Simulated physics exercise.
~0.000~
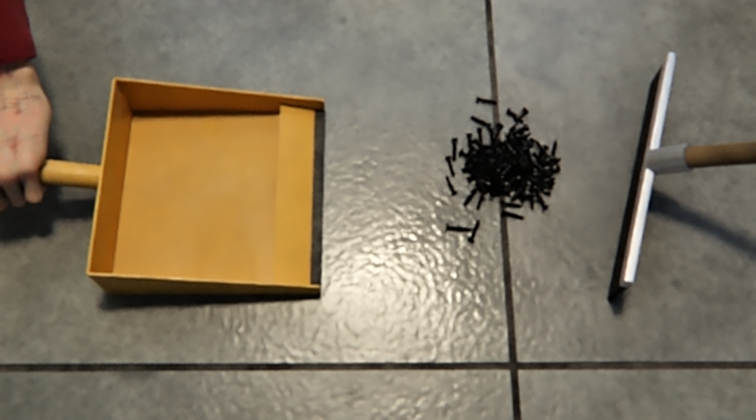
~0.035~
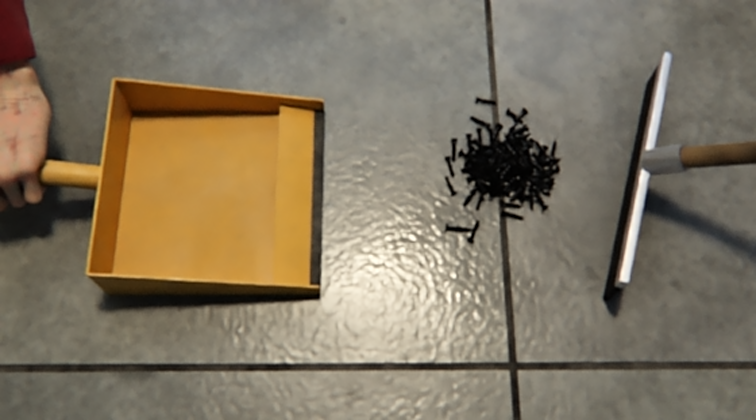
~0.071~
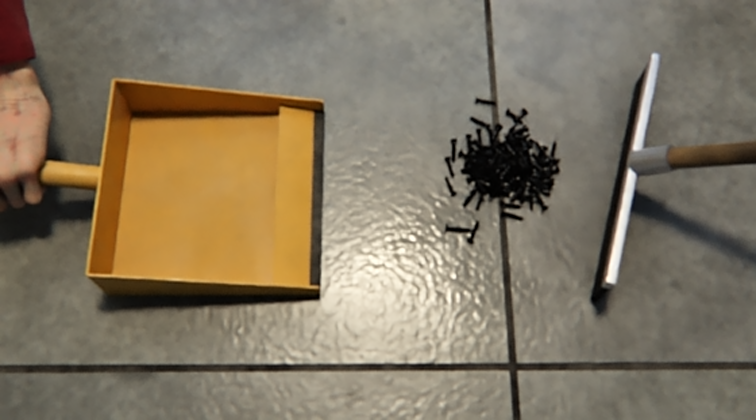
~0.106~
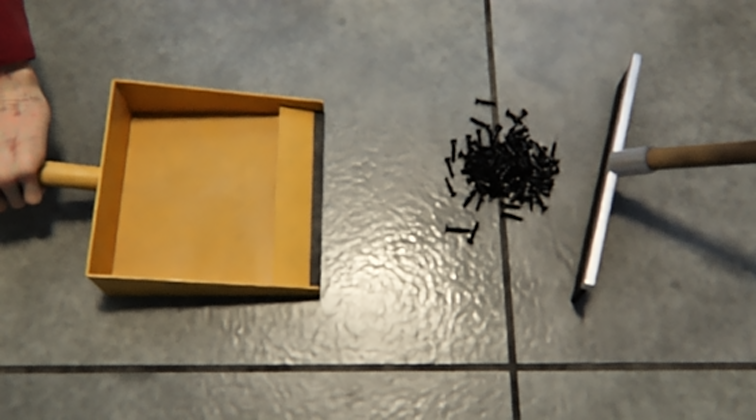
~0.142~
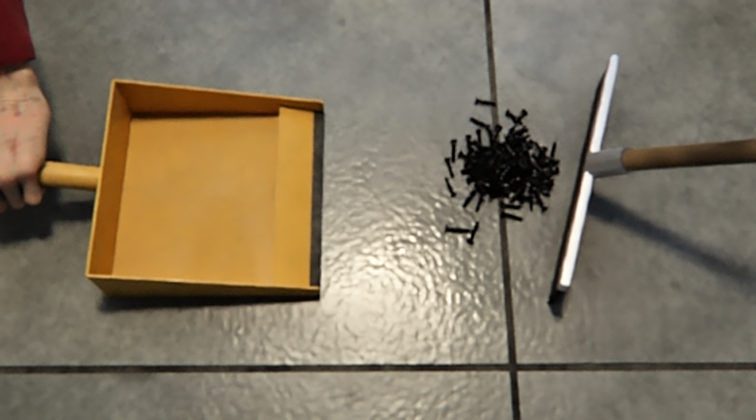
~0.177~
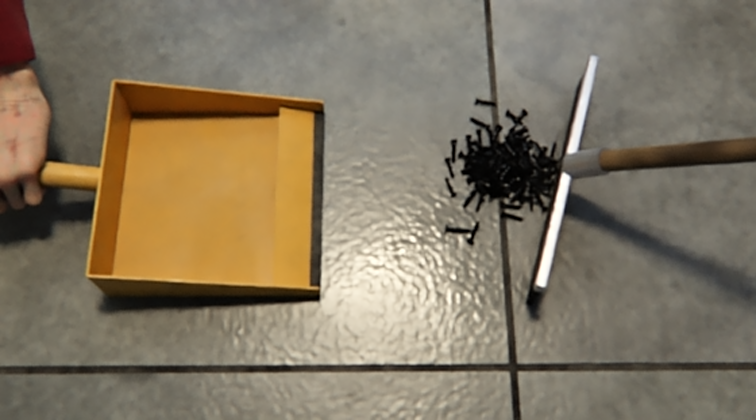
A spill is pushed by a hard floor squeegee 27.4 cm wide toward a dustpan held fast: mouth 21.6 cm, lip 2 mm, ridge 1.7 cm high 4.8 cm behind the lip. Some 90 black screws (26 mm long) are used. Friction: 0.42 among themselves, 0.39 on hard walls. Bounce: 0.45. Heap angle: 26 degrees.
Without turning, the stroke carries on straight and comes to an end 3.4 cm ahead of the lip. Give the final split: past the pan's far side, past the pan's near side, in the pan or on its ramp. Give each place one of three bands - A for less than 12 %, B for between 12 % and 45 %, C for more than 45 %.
One by one: Far side: Medium, near side: Low, pan: Low.
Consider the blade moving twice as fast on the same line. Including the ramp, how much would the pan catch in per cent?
Share: About 35 %.
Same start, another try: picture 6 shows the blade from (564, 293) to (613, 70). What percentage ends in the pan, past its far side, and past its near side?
You'd see pan at 0, far at 10 and near at 0.
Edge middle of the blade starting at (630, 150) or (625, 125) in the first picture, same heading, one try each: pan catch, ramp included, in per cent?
Close to 5 in a hundred, then close to 10 in a hundred.
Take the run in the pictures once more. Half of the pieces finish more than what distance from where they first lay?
That distance is close to 18 cm.
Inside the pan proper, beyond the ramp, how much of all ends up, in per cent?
It comes to some 0 per cent.
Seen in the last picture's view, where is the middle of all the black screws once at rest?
At about (354, 152).
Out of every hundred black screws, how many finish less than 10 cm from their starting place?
About 0 percent.
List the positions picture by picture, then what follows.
Blade from (626, 282) to (669, 61), moved 0.0 cm, 0 of the pieces shifted so far; middle of the pieces at (506, 163); pan at (204, 198), in the first picture.
Blade from (621, 282) to (664, 62), moved 0.4 cm, 0 of the pieces shifted so far; middle of the pieces at (506, 164), in the second picture.
Blade from (608, 283) to (653, 62), moved 1.7 cm, 0 of the pieces shifted so far; middle of the pieces at (506, 164), in the third picture.
Blade from (587, 284) to (634, 63), moved 3.8 cm, 0 of the pieces shifted so far; middle of the pieces at (505, 165), in the fourth picture.
Blade from (563, 285) to (612, 64), moved 6.2 cm, 0 of the pieces shifted so far; middle of the pieces at (505, 165), in the fifth picture.
Blade from (539, 286) to (591, 65), moved 8.5 cm, 0 of the pieces shifted so far; middle of the pieces at (506, 165); pan at (204, 200). Its pace works out near 0.67 m/s, in the sixth picture.
After 0.32 s, middle of the blade 16 cm from the lip; 0 % over the lip, far side 5 %, near side 0 %.
Then, at 0.42 s, middle of the blade 10 cm from the lip; 0 % over the lip, far side 15 %, near side 0 %.
After 0.65 s, middle of the blade 8 cm from the lip; 5 % over the lip, far side 15 %, near side 0 %.
In the end, at 1.4 s, far side 15 %, near side 0 %, pan 0 %, in front of the lip or behind the blade 80 %.
